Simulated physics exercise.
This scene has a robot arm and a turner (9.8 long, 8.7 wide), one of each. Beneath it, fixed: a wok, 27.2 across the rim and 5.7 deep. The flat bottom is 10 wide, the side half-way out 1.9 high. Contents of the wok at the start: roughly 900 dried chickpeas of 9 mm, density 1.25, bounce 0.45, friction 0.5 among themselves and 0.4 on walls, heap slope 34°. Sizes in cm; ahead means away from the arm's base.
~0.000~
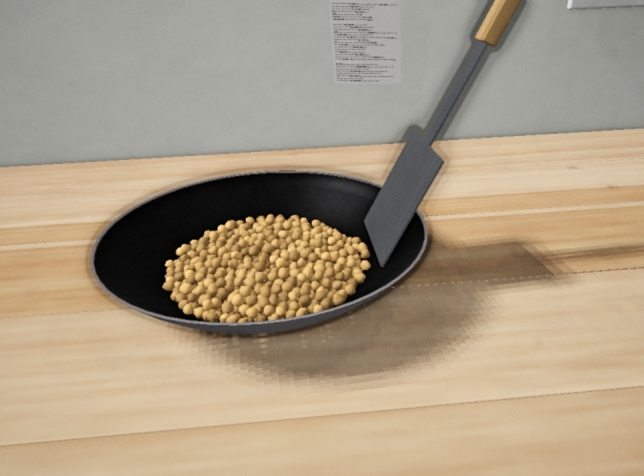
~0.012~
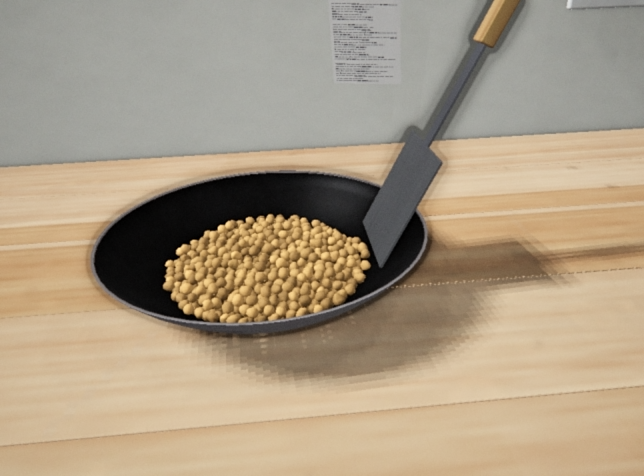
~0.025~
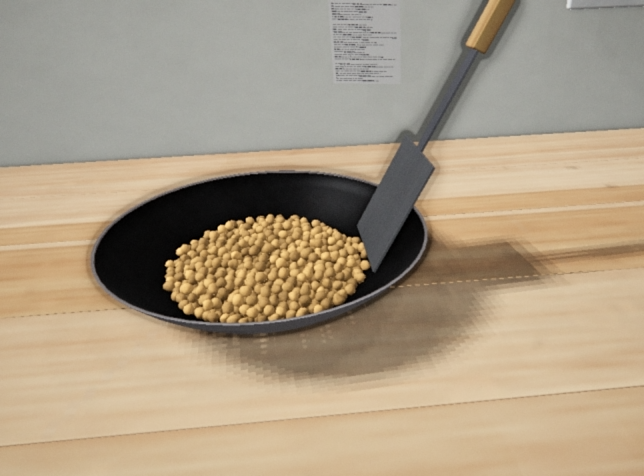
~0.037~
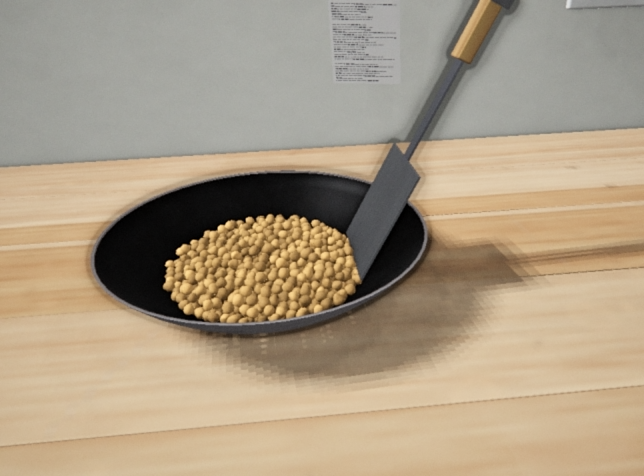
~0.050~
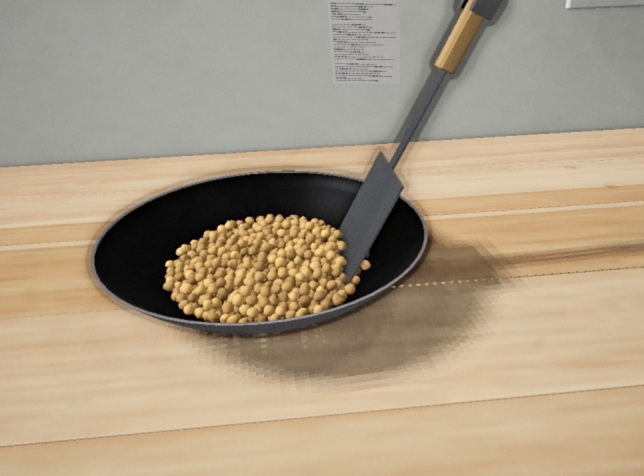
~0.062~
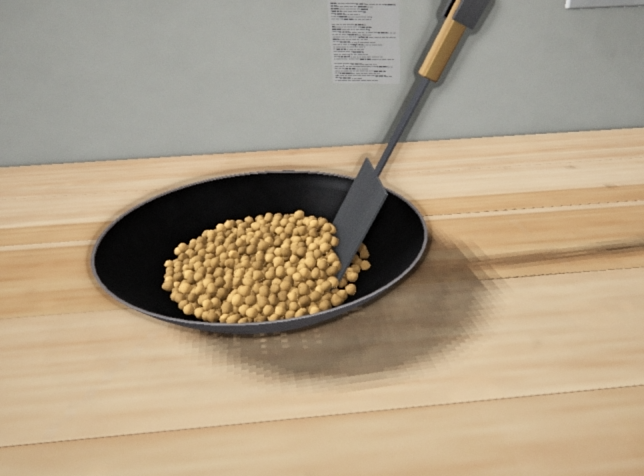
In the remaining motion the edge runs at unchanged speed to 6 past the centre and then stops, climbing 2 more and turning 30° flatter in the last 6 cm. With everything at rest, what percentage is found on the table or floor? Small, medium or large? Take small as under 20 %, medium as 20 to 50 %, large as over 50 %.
Small, so under 20 %.
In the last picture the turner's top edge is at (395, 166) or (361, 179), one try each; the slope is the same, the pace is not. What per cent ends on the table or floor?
About 0 and 20 percent.
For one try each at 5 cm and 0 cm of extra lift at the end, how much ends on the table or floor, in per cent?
15 and 15 %.
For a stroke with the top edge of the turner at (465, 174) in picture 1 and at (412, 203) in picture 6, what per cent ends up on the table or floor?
About 5 per cent.
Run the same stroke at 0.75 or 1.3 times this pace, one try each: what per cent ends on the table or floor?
Some 5 and 20 per cent.
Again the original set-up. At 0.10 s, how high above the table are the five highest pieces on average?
About 7 cm.
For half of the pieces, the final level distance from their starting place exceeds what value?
Distance: Near 5 cm.
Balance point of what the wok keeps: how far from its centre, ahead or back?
Roughly 5.0 cm ahead of the centre.
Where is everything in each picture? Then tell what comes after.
The first picture shows turner top edge at (428, 144), sloping 63°; upper third of the load around (267, 256), from x 170 to 365, top at y 220; 900 in the wok.
The second picture shows turner top edge at (426, 145), sloping 63°; upper third of the load around (267, 256), from x 170 to 365, top at y 220.
The third picture shows turner top edge at (419, 150), sloping 63°; upper third of the load around (267, 256), from x 170 to 365, top at y 220.
The fourth picture shows turner top edge at (406, 158), sloping 63°; upper third of the load around (267, 256), from x 170 to 365, top at y 220.
The fifth picture shows turner top edge at (391, 167), sloping 63°; upper third of the load around (271, 254), from x 170 to 365, top at y 220.
The sixth picture shows turner top edge at (376, 174), sloping 63°; upper third of the load around (270, 252), from x 170 to 365, top at y 215; 900 in the wok.
By 0.10 s, sloping 63°, highest piece 8 above the table; 900 in the wok.
By 0.14 s, sloping 52°, highest piece 11 above the table; 899 in the wok, 1 on the blade or in flight.
By 0.35 s, sloping 33°, highest piece 26 above the table; 817 in the wok, 60 on the table or floor, 23 on the blade or in flight.
By 1.40 s, sloping 33°, highest piece 6 above the table; 813 in the wok, 87 on the table or floor.
Final count, 813 in the wok, 87 on the table or floor. That is 10 % on the table or floor.
